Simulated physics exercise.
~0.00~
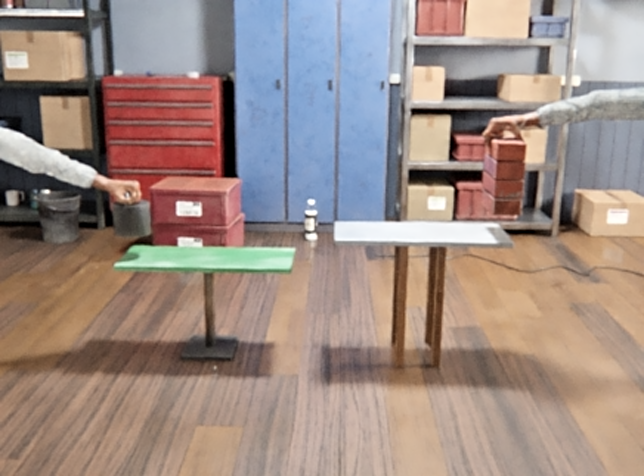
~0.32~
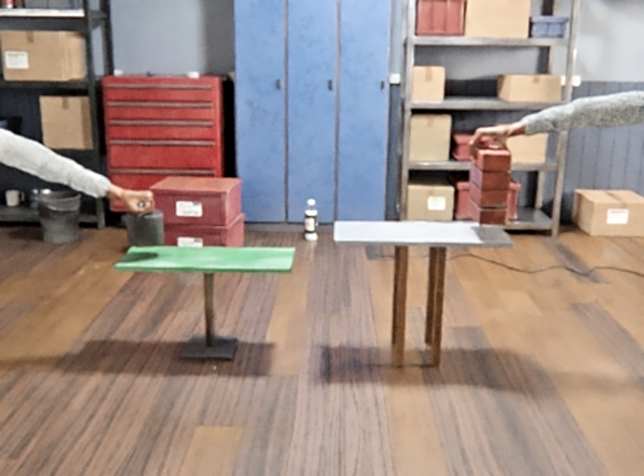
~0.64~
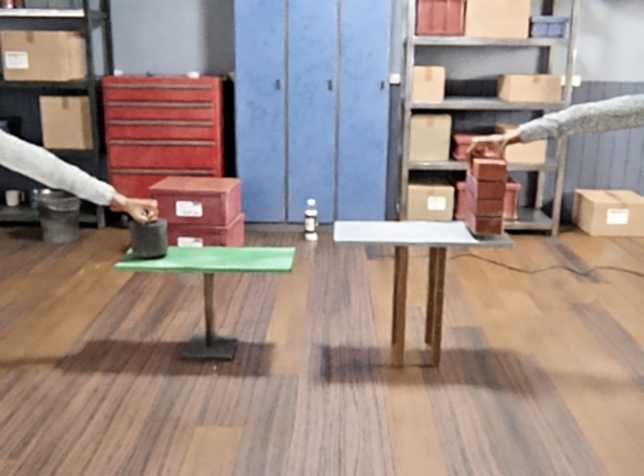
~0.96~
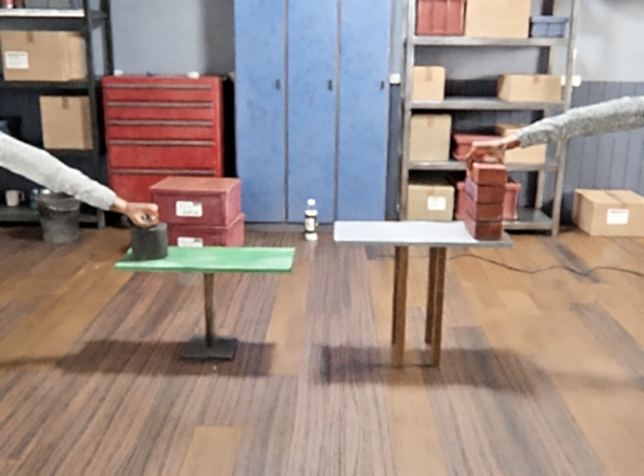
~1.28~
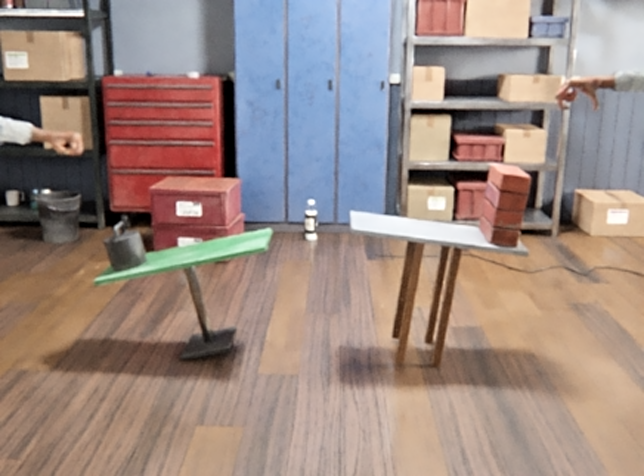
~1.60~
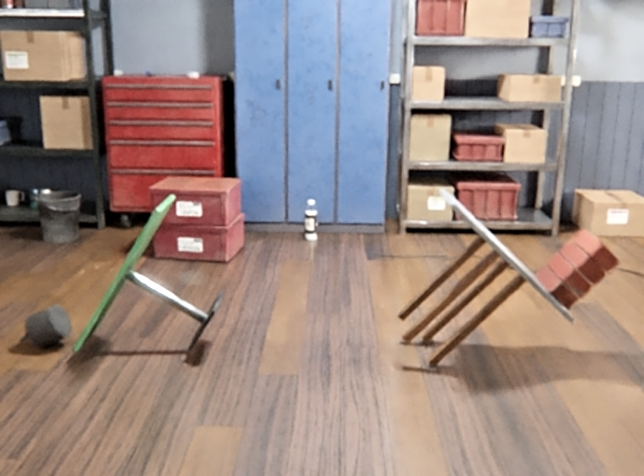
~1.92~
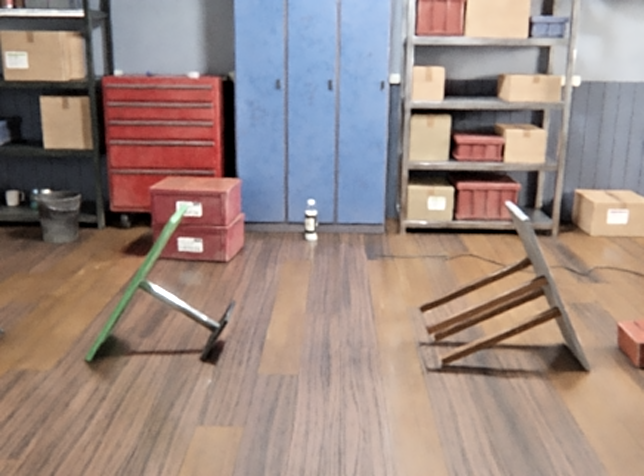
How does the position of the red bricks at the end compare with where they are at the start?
At the start the bricks are held by a hand above the right end of the grey stand. At the end they are lower and farther right, down on the floor at the right edge of the view.
In a workshop with blue lockers, a red tool chest and loaded shelves, a green-topped stand and a grey-topped plant stand are side by side on a wooden floor. A hand from the left lowers a dark round object onto the left end of the green top, while a hand from the right sets a stack of red bricks on the right end of the grey one. Both hands let go and draw back. The green stand tips left and the grey stand tips right, spilling their loads. Both stands end up toppled over on the floor.
